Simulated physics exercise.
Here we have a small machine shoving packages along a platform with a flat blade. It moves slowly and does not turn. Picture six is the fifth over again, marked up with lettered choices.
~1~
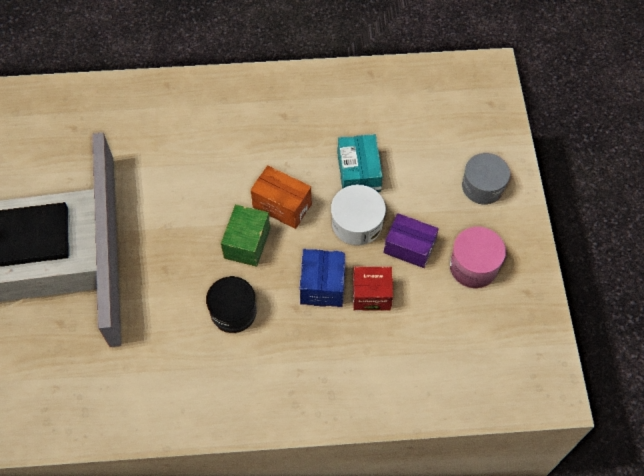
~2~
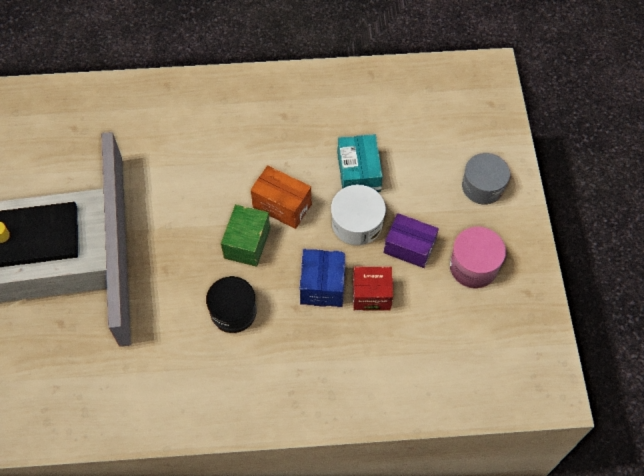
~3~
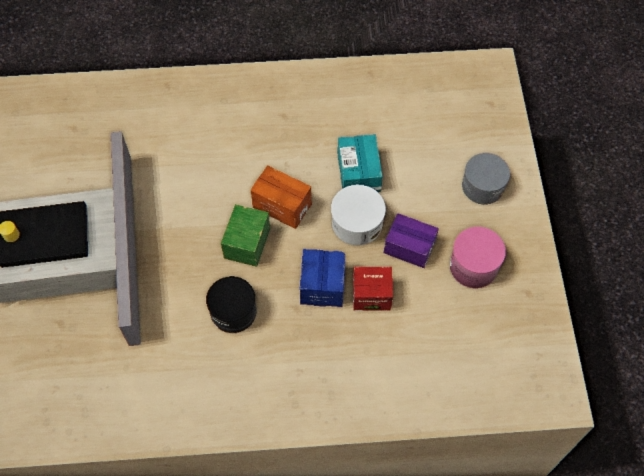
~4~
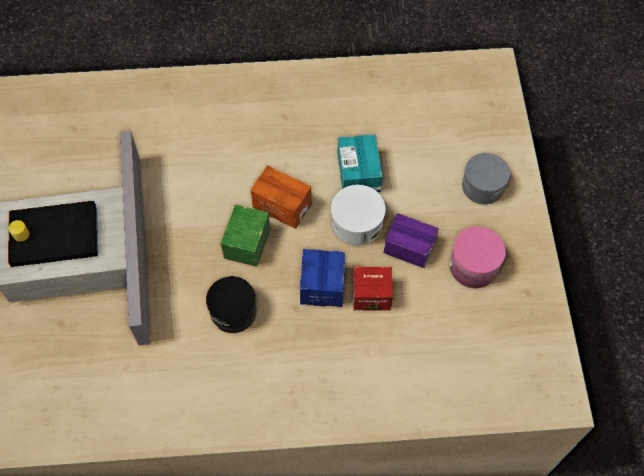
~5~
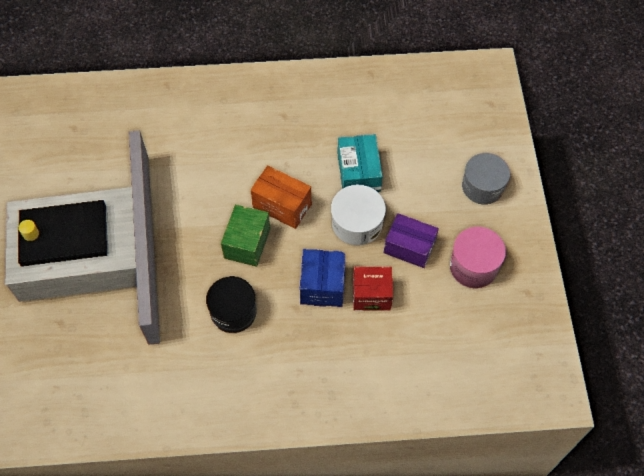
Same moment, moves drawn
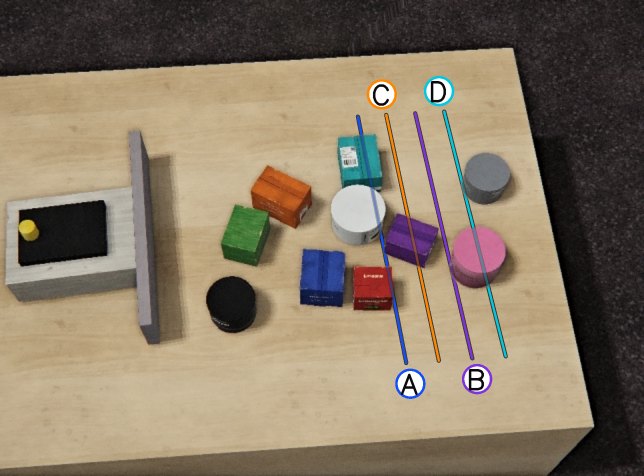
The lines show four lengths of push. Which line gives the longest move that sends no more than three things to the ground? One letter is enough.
Up to line D.
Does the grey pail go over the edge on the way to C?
No.
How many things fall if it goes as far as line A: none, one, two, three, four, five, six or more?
In all, none.
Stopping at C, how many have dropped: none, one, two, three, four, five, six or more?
The count is none.
On the copy, A at (380, 231); B at (442, 227); C at (411, 229); D at (473, 226).
On D. First, robot (191, 224); black pail (302, 303); red box (387, 284).
Then, robot (313, 216); pink pail (518, 271); purple parcel (480, 242).
Finally, robot (407, 210); pink pail over the edge; purple parcel over the edge; two fallen.
By contrast, A is within the limit but short; B is within the limit but short; C is within the limit but short.
